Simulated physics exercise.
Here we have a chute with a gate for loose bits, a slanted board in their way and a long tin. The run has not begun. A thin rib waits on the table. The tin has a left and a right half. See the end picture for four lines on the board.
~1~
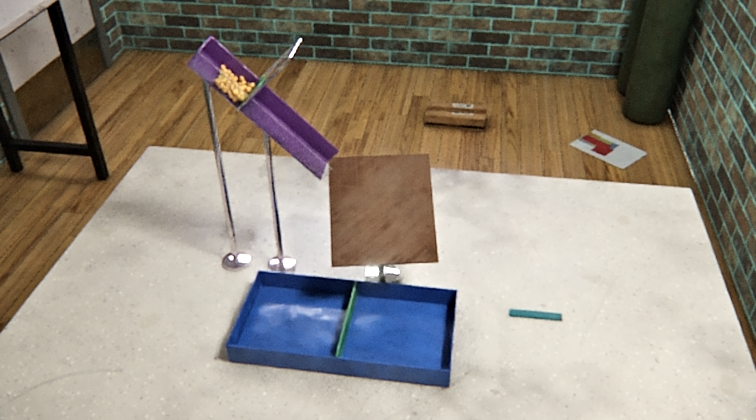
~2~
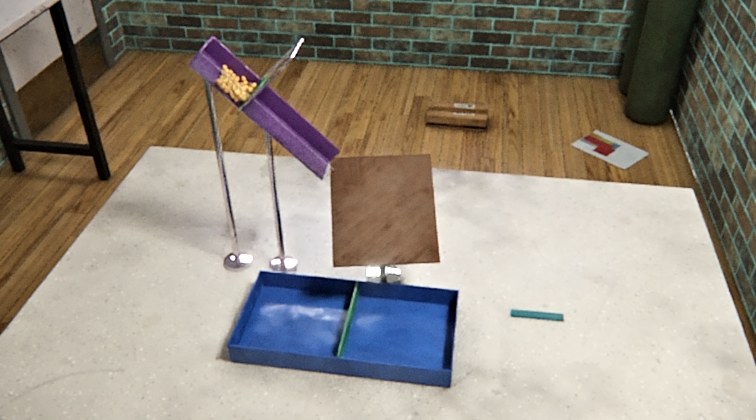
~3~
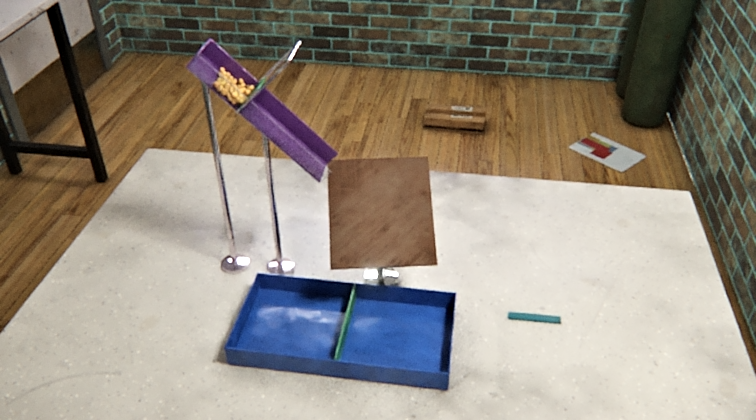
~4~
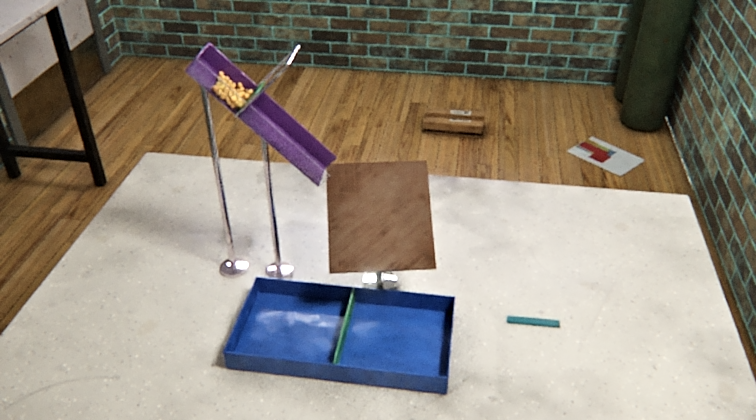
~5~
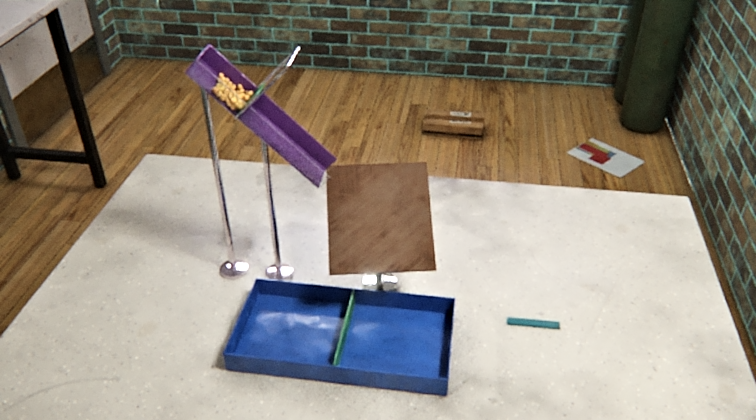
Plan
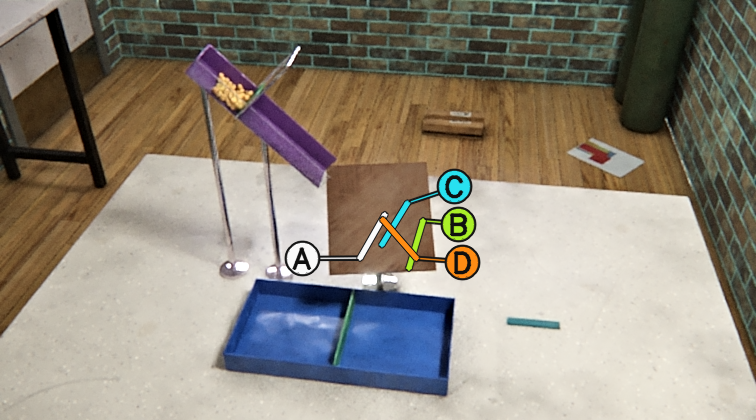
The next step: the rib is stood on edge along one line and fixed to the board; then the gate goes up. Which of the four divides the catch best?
Use line A.
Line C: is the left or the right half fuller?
The right half.
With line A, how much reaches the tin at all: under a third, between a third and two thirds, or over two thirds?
Line A gives over two thirds.
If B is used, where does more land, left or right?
More lands on the right.
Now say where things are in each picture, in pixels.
In the first picture, load behind the gate near (237, 87), dried chickpeas; lip of the chute near (324, 170), sloping fairly steeply.
In the second picture, middle of the board near (383, 208), tilted fairly steeply; middle of its low edge near (387, 264); of its high edge near (380, 156).
In the third picture, front corners of the tin near (225, 348) and (449, 373); front end of its middle wall near (335, 360); gate still shut near (258, 87).
In the fourth picture, middle of the load near (235, 93); lip near (322, 177).
In the fifth picture, middle of the load near (235, 95); lip near (322, 178).
On the marked copy, line A from (384, 214) to (359, 258); line B from (423, 220) to (408, 268); line C from (407, 203) to (381, 244); line D from (382, 219) to (416, 258).
With A, of what is caught, close to two thirds in the left half, close to a third in the right.
With B, of what is caught, none at all in the left half, the whole lot in the right.
With C, of what is caught, none at all in the left half, the whole lot in the right.
With D, of what is caught, none at all in the left half, the whole lot in the right.
